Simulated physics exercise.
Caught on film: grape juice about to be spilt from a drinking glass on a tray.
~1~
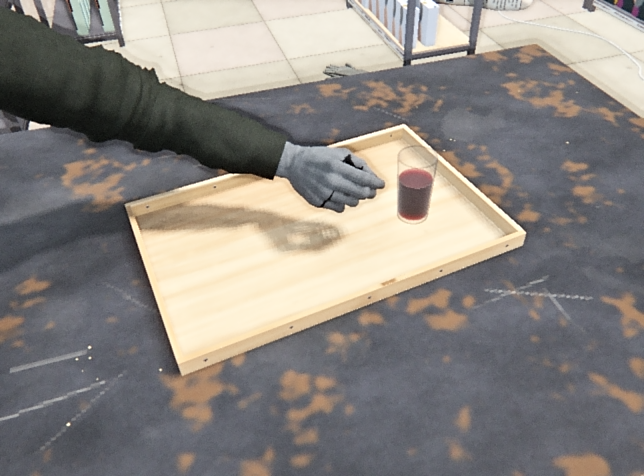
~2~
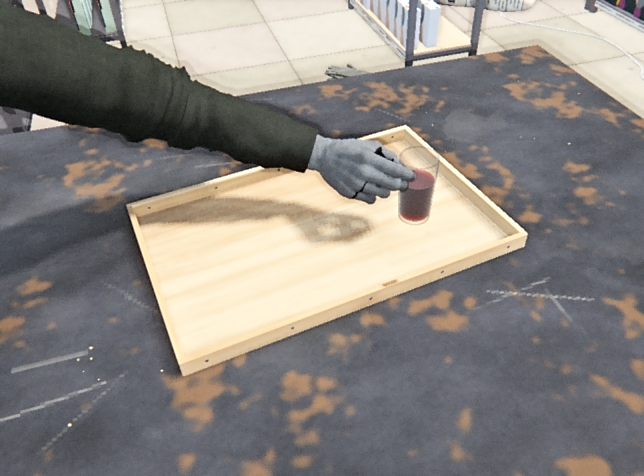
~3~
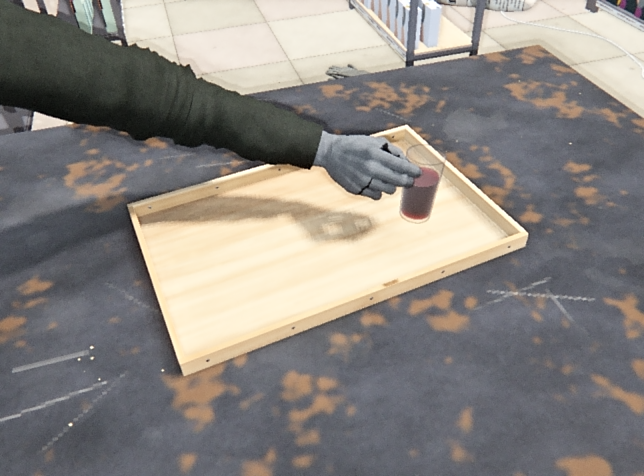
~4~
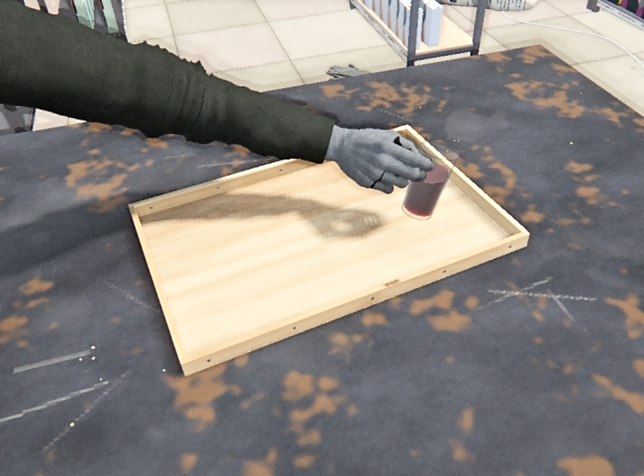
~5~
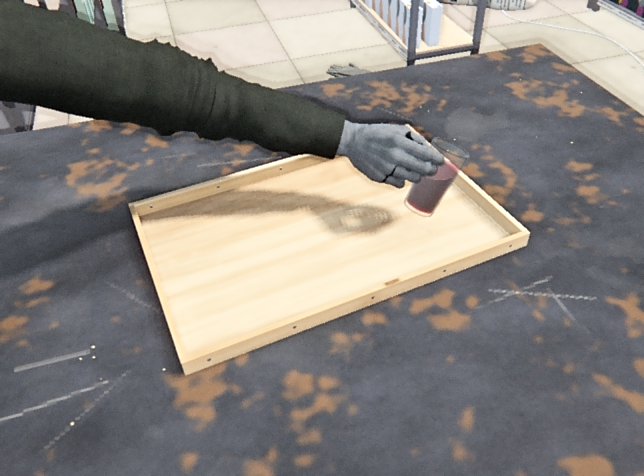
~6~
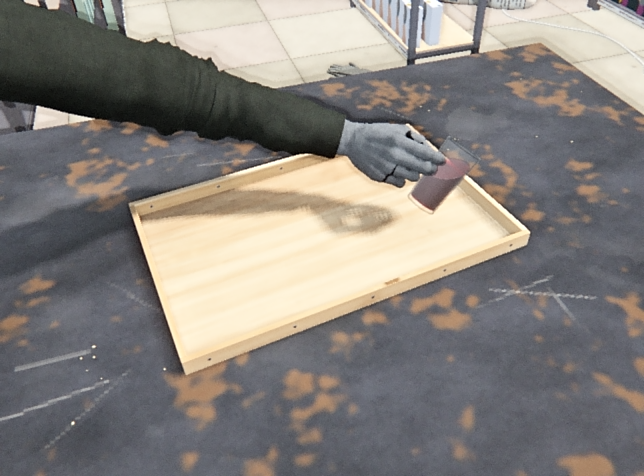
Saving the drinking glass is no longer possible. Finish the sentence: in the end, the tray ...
... lets some of it escape.
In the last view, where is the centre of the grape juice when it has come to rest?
The centre ends up near (591, 152) in the last view.
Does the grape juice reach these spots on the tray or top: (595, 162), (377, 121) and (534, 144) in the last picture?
Order as given: Got to, next left alone, last got to.
Next, the drinking glass lies across the rim; the puddle covers about as much as a plate; the table is getting wet.
After that, the puddle covers about as much as a tray; the table is getting wet.
Finally, the puddle covers about as much as a tray; the table is getting wet.
